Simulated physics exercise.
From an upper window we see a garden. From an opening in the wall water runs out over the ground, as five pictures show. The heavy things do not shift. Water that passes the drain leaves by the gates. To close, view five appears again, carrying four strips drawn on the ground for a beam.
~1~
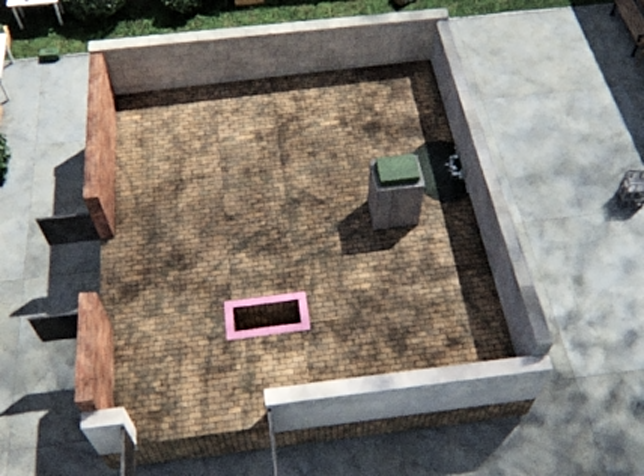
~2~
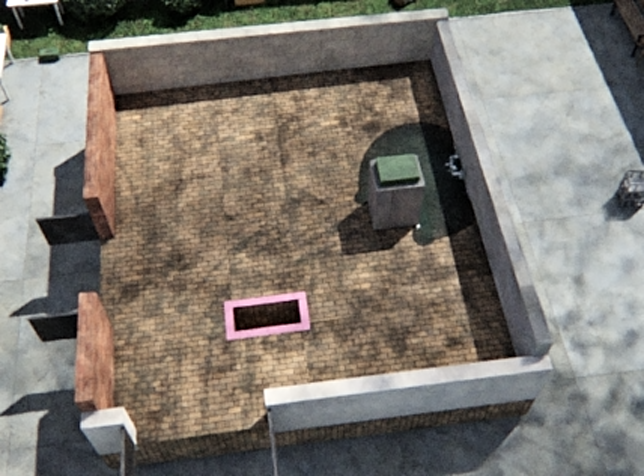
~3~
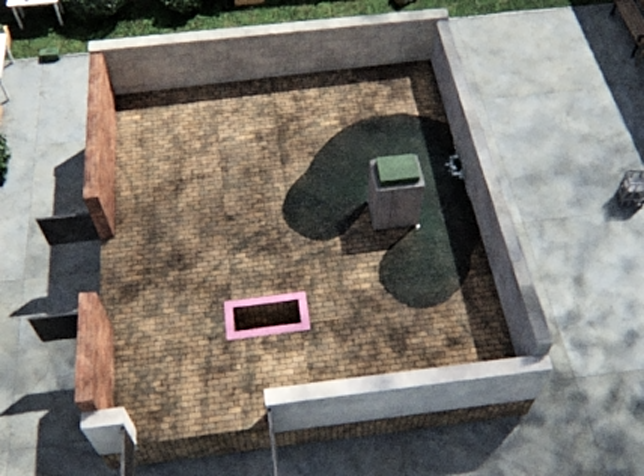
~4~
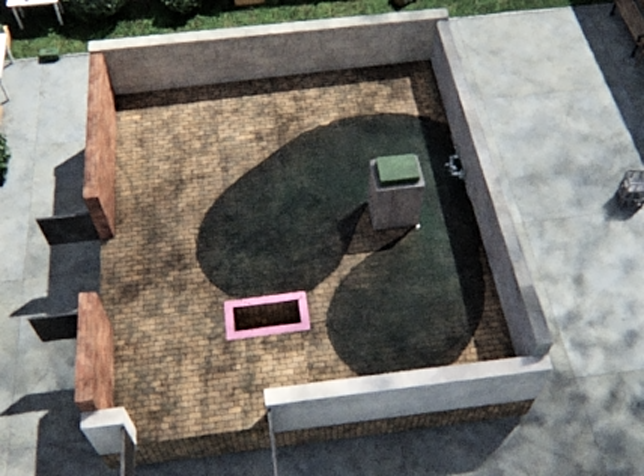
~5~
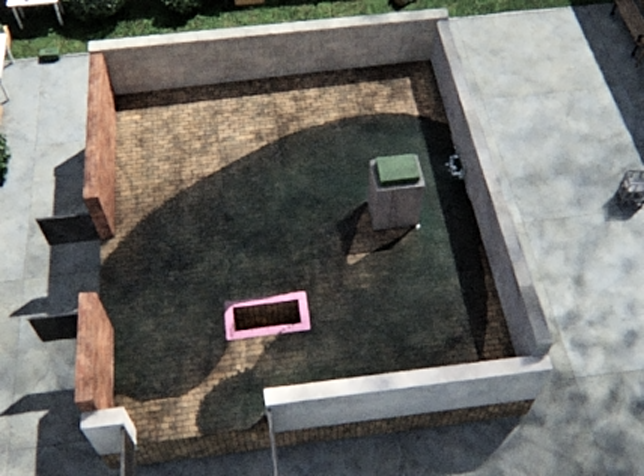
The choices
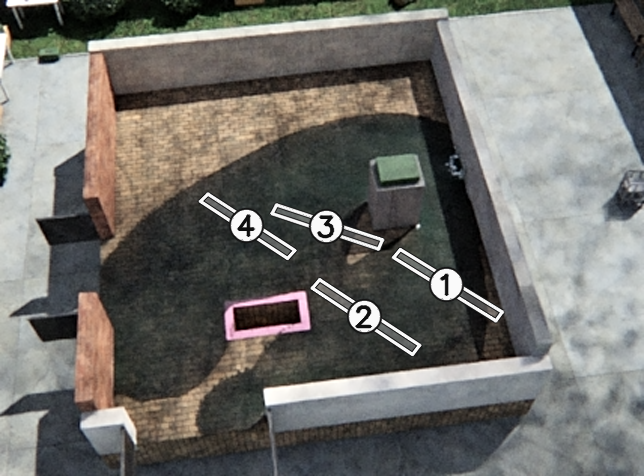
Dark water spread from beside the right wall across the walled brick yard, curled around both sides of the grey block, then widened leftward until it reached the pink-edged drain and began going in.
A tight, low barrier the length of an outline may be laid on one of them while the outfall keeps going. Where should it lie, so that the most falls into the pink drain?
It is 1.
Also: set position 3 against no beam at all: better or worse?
Position 3 is worse.
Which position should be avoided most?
3 it is.
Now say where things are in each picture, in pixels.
The first frame shows outfall at (462, 163); pink drain at (267, 315); open gate at (114, 282); open gate at (202, 420); 2 % of the ground under water, visible out to (438, 199); pink drain still dry.
In the second frame, 8 % of the ground under water, visible out to (420, 242); pink drain still dry.
In the third frame, 18 % of the ground under water, visible out to (287, 198); pink drain still dry.
In the fourth frame, 37 % of the ground under water, visible out to (211, 271); pink drain still dry.
In the fifth frame, 58 % of the ground under water, visible out to (125, 385); pink drain taking water.
In white, 1 from (396, 253) to (499, 316); 2 from (316, 283) to (416, 349); 3 from (274, 209) to (380, 244); 4 from (204, 197) to (291, 254).
With 1, about 33 % of the stream goes into the pink drain, about 67 % out by the gates.
With 2, about 21 % of the stream goes into the pink drain, about 79 % out by the gates.
With 3, about 2 % of the stream goes into the pink drain, about 98 % out by the gates.
With 4, about 15 % of the stream goes into the pink drain, about 85 % out by the gates.
